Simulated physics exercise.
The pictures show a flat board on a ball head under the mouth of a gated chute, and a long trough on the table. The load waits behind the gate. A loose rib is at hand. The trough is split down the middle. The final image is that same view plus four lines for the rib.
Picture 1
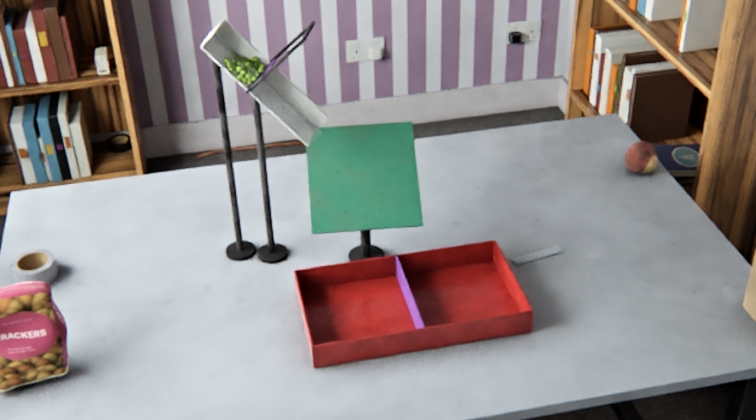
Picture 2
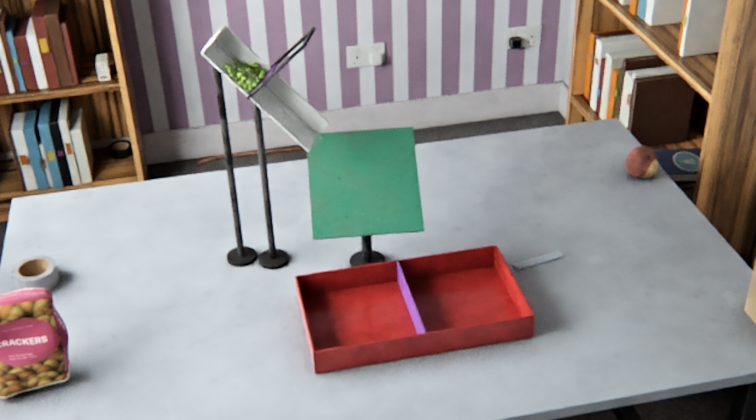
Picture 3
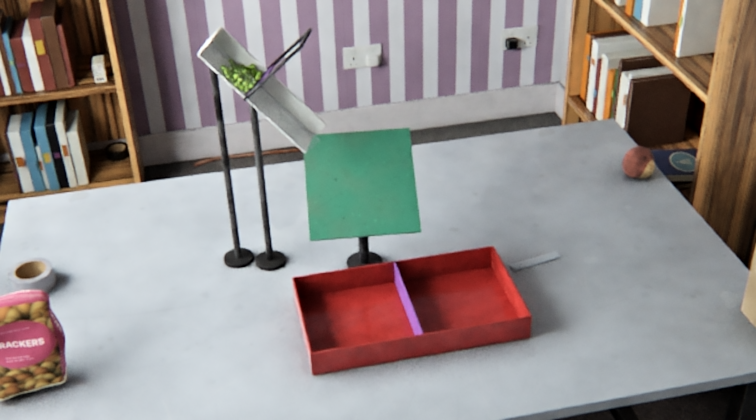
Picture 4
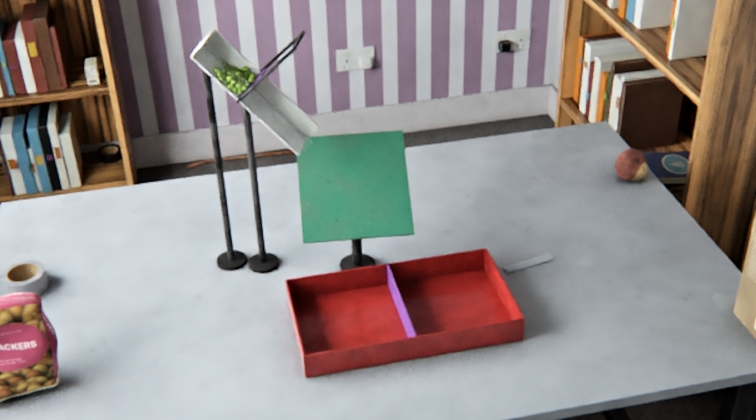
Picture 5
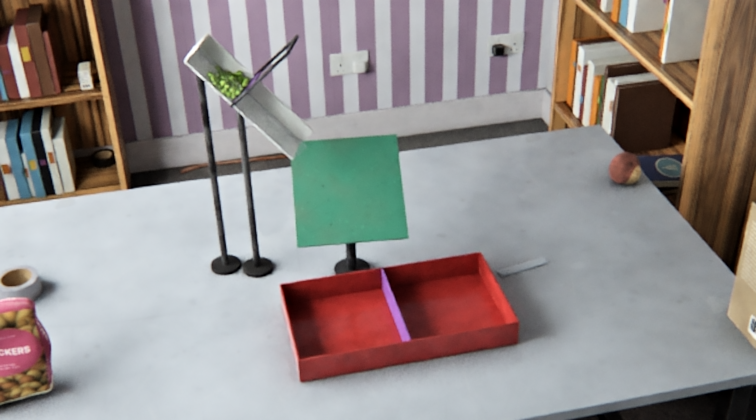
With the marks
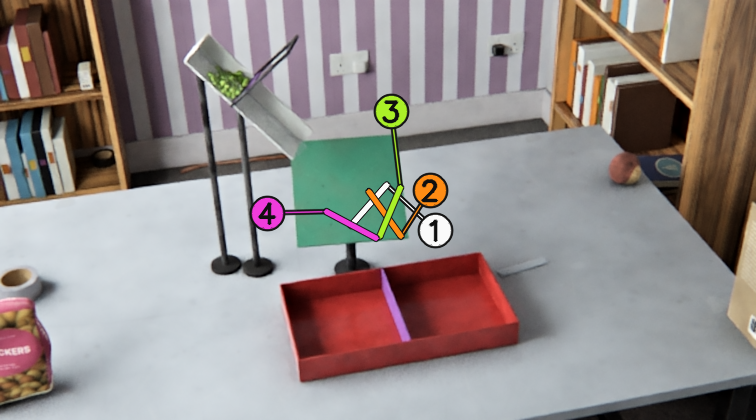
At the start, green peas sit behind a closed gate in a raised, sloping white chute above a tilted green board and a divided red trough on a table. The view then drifts slightly, shifting everything a little left, while the peas, board and trough stay still.
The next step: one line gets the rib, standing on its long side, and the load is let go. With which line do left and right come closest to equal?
Line 2 does it best.
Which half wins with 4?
More lands on the right.
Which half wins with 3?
The left half.
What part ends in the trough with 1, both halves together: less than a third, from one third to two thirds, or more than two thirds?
More than two thirds.
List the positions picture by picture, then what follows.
In the first frame, load behind the gate at (247, 68), dried peas; lip of the chute at (311, 138), sloping fairly steeply.
In the second frame, middle of the board at (364, 182), tilted fairly steeply; middle of its low edge at (369, 235); of its high edge at (359, 130).
In the third frame, front corners of the trough at (311, 353) and (531, 316); front end of its middle wall at (423, 334); gate still shut at (268, 73).
In the fourth frame, middle of the load at (237, 77); lip at (302, 147).
In the fifth frame, middle of the load at (231, 82); lip at (296, 152).
On the marked copy, line 1 from (386, 184) to (350, 225); line 2 from (368, 191) to (401, 236); line 3 from (400, 187) to (379, 236); line 4 from (326, 211) to (376, 238).
With 1, of what is caught, nearly all in the left half, a small part in the right.
With 2, of what is caught, about a third in the left half, about two thirds in the right.
With 3, of what is caught, most in the left half, a small part in the right.
With 4, of what is caught, a small part in the left half, nearly all in the right.
